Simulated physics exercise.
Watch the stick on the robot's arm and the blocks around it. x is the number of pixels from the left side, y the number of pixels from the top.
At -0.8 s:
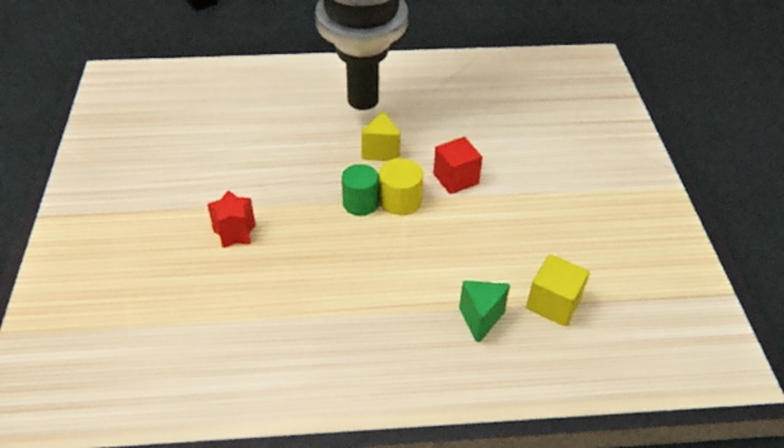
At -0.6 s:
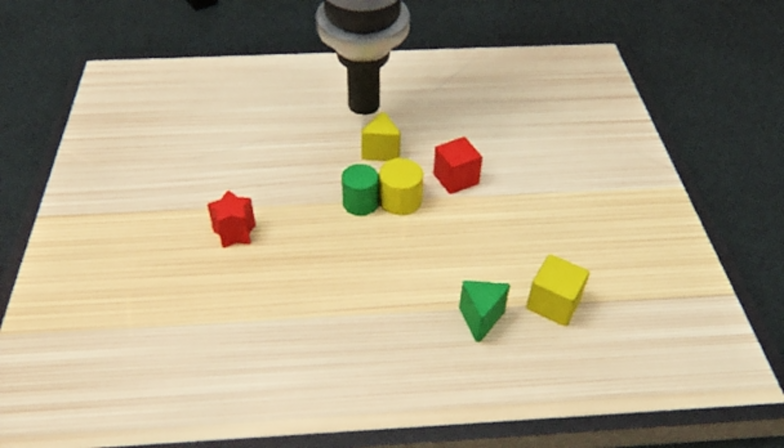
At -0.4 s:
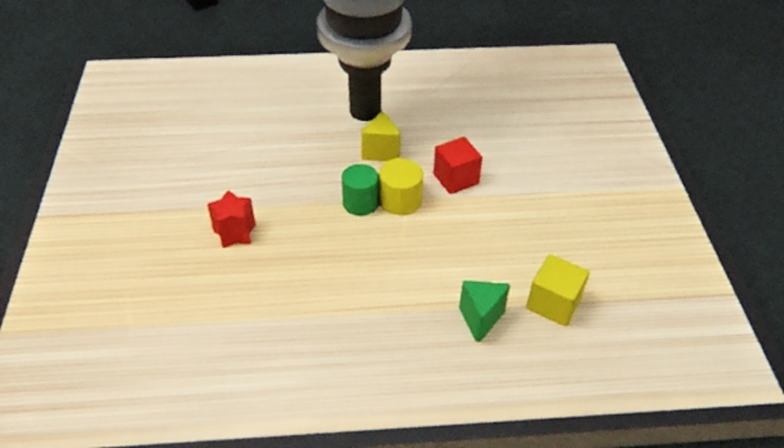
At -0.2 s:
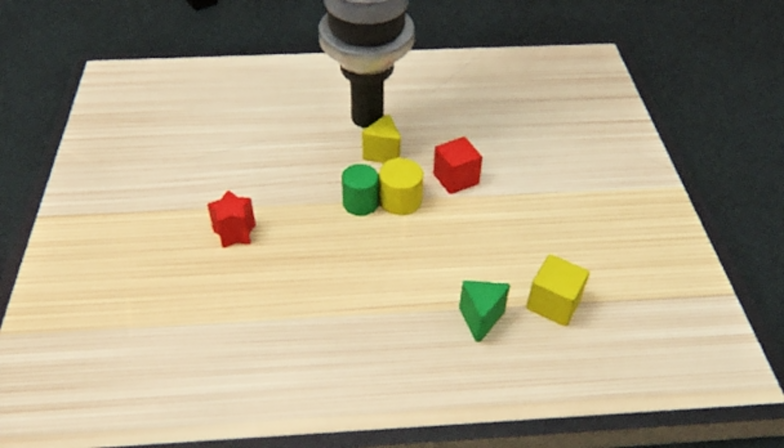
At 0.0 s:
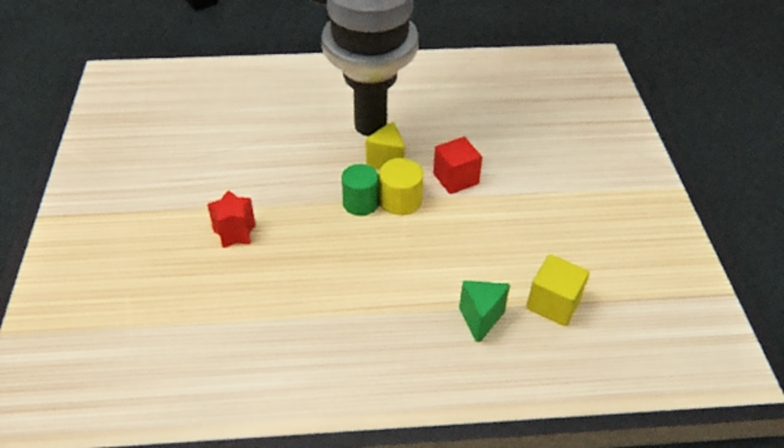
The video shows a robot arm's dark stick above a wooden board with red, green and yellow blocks. The stick moves slowly toward the yellow triangular block and nudges it slightly toward the yellow cylinder, while the other blocks stay still.
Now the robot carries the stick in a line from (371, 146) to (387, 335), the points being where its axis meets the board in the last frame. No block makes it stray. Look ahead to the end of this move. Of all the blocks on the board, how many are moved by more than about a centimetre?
It's going to be three or more.
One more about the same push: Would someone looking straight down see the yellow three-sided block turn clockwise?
My answer is no.
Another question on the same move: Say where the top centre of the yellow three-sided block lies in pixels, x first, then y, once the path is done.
I'd expect the centre of its top face to be at (407, 155).
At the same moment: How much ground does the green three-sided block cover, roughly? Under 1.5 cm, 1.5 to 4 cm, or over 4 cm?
Net shift: Below 1.5 cm.
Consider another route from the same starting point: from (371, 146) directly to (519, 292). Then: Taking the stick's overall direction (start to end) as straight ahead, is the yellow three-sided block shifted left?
The answer is yes.
The first path, step by step. One third of the way, stick at (376, 181); green circular block at (353, 194); yellow three-sided block at (407, 155), turned 40° anticlockwise; yellow circular block at (414, 184).
Two thirds of the way, stick at (382, 244); green circular block at (341, 218); yellow three-sided block at (407, 155), turned 40° anticlockwise; yellow circular block at (420, 193).
At the end, stick at (387, 316); green circular block at (341, 218); yellow three-sided block at (407, 155), turned 40° anticlockwise; yellow circular block at (420, 193); red four-sided block unmoved; green three-sided block unmoved.
